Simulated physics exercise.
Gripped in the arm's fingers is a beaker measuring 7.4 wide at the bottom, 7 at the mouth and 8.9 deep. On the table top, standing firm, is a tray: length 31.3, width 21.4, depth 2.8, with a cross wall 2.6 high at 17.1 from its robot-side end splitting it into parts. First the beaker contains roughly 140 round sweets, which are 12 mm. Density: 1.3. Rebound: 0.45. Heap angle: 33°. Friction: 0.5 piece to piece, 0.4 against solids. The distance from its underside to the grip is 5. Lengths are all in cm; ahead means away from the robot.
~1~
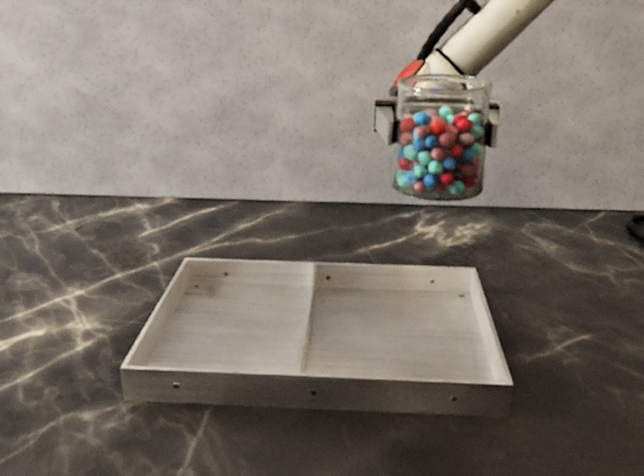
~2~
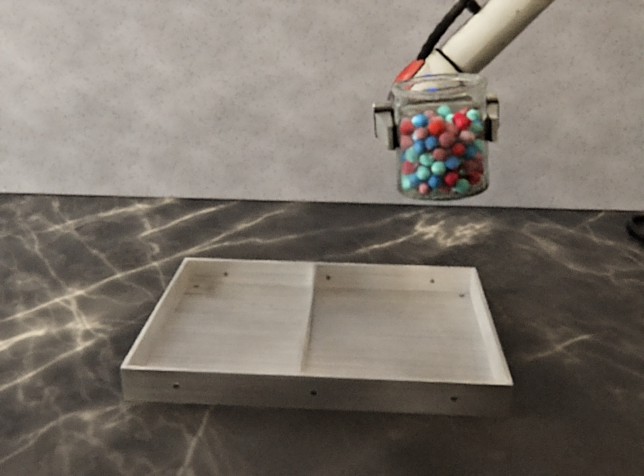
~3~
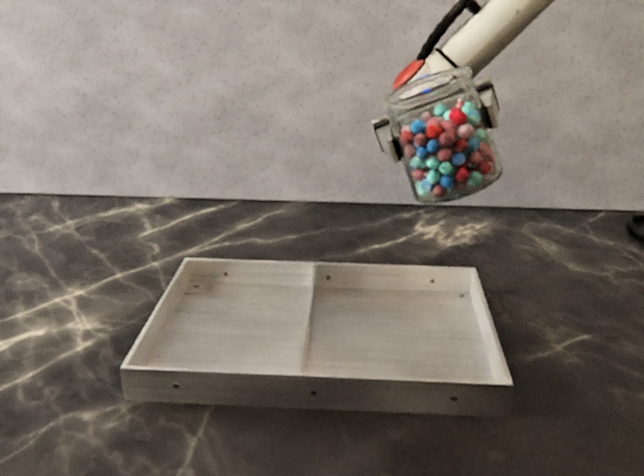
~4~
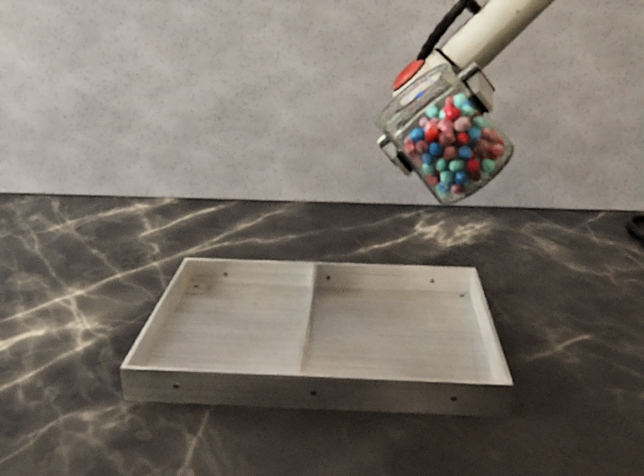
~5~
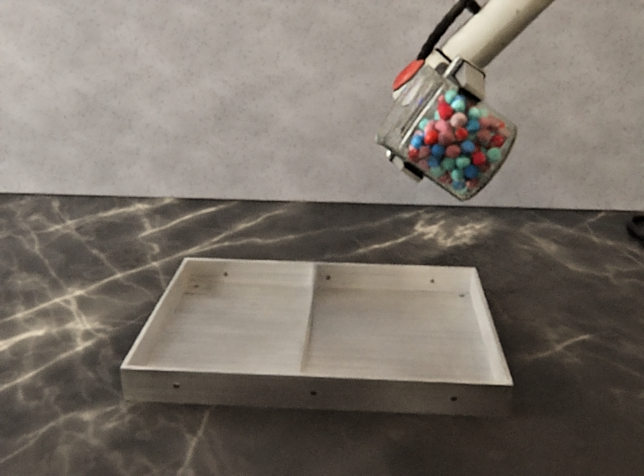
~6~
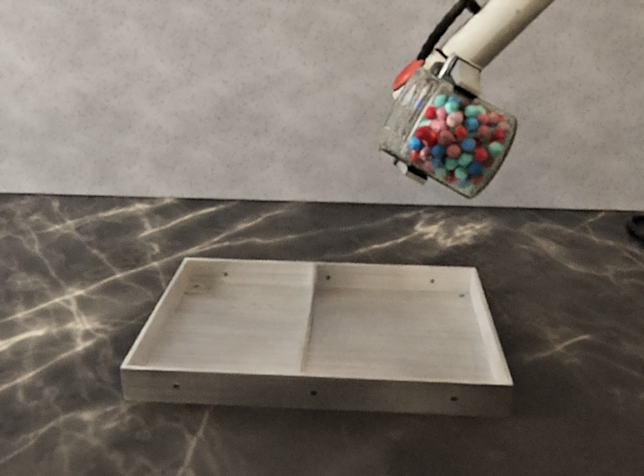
A clear jar of colourful round sweets, gripped by a robot arm, tilts steadily leftward above a divided tray.
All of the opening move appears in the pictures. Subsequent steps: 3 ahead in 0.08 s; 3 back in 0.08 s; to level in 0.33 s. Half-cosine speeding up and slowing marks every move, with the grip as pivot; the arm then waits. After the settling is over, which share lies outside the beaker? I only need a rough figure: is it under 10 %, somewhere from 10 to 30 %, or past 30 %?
Roughly, it is somewhere from 10 to 30 %.
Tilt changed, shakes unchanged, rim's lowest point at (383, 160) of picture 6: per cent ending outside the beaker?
The share is around 35 %.
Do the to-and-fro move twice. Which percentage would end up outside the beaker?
It would be near 20 per cent.
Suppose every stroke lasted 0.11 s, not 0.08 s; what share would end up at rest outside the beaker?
5 %.
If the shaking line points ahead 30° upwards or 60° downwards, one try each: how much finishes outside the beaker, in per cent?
Result: Approx. 25 % and 0 %, one try each.
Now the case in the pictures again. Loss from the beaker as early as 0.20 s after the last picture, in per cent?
Share gone by then: Close to 10 %.
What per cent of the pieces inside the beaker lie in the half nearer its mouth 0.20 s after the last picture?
Mouth half share: Roughly 45 %.
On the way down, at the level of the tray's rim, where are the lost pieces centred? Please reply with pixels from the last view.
Near (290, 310).
Then, 0.20 s after the last picture, tilted 61° forward, highest piece 26 above the table; 130 in the beaker, 11 in flight or on a rim.
Then, 0.39 s after the last picture, tilted 13° forward, highest piece 24 above the table; 119 in the beaker, 11 in the far-side part, 6 in the robot-side part, 5 in flight or on a rim.
Then, 0.69 s after the last picture, level, highest piece 23 above the table; 119 in the beaker, 14 in the far-side part, 7 in the robot-side part, 1 on the table or floor.
Then, 1.74 s after the last picture, level, highest piece 23 above the table; 119 in the beaker, 14 in the far-side part, 7 in the robot-side part, 1 on the table or floor.
Final count, 119 in the beaker, 14 in the far-side part, 7 in the robot-side part, 1 on the table or floor. That is 16 % outside the beaker.
